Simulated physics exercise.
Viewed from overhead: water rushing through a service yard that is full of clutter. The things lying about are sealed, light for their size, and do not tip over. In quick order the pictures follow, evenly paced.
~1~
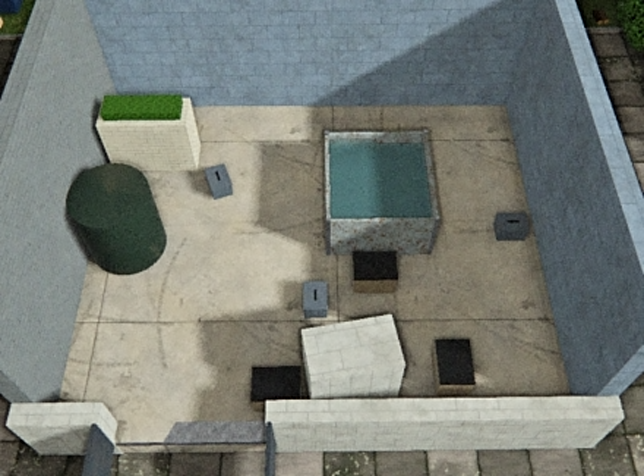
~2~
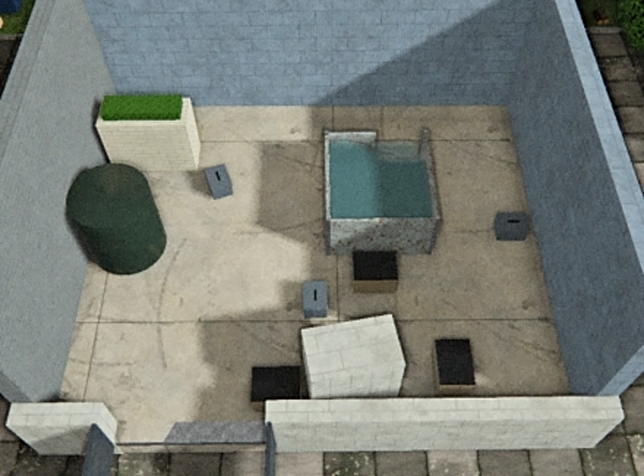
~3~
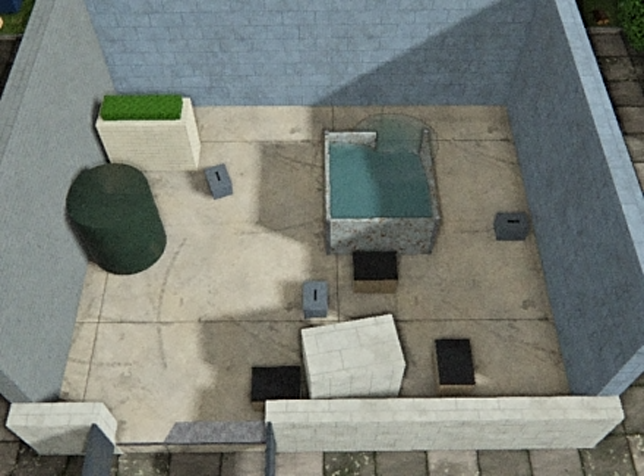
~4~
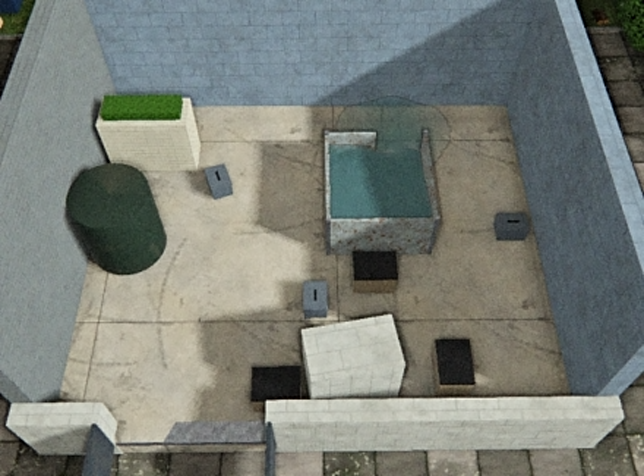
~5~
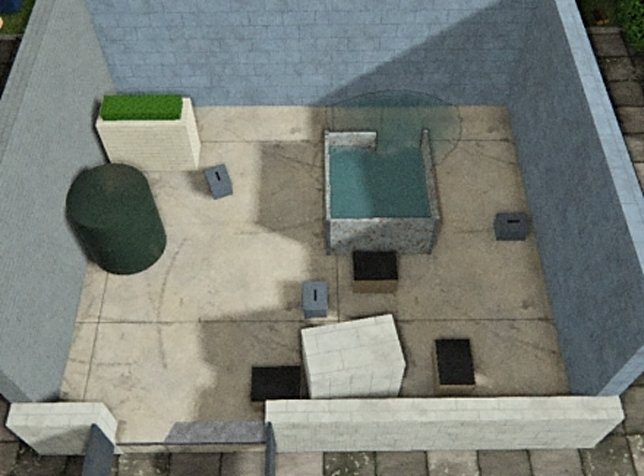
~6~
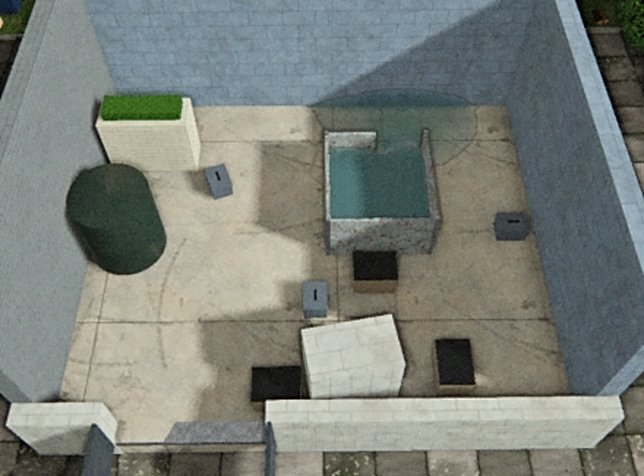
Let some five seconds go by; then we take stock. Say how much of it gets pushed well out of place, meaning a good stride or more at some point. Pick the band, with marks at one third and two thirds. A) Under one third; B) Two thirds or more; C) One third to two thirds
C.
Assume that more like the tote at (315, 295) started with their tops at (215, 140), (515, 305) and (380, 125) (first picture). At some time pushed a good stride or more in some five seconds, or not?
Outcome per entry: Knocked aside / knocked aside / knocked aside.
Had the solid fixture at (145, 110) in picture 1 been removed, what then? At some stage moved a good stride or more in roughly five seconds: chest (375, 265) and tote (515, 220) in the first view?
Taking them in order, the first sits tight and the second travels far.
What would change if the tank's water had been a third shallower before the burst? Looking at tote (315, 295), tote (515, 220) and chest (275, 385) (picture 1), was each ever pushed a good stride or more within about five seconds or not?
One: Stayed below the mark. Two: Passed the mark. Three: Stayed below the mark.
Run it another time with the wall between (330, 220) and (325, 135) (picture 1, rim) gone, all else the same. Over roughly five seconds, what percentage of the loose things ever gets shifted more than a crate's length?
Estimate: Some 30 per cent.
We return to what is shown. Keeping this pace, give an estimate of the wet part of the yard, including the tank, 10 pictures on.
About 40 percent.
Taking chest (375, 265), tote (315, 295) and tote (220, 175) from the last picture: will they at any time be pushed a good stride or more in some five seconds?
Here's how it goes one after another: Remained close, remained close and traveled a good way.
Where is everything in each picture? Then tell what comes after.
A tote at (513, 221) rests on the ground; a pail is out of sight; 0 of 7 have shifted, in the first frame.
A tote at (513, 221), on the bottom; a pail is out of sight; 0 of 7 have shifted, in the second frame.
A tote at (513, 221) rests on the ground; a pail is out of sight; 0 of 7 have shifted, in the third frame.
A tote at (513, 221) rests on the ground; a pail is out of sight; 0 of 7 have shifted, in the fourth frame.
A tote at (513, 221), on the bottom; a pail is out of sight; 0 of 7 have shifted, in the fifth frame.
A tote at (513, 221) rests on the ground; a pail is out of sight; 0 of 7 have shifted, in the sixth frame.
A moment on, 0 of 7 are well off their spots; 0 afloat.
Next, 0 of 7 are well off their spots; 0 afloat.
Later, 2 of 7 are well off their spots; 0 afloat.
In the end, 3 of 7 are well off their spots, and 3 have been at some point; 1 afloat.
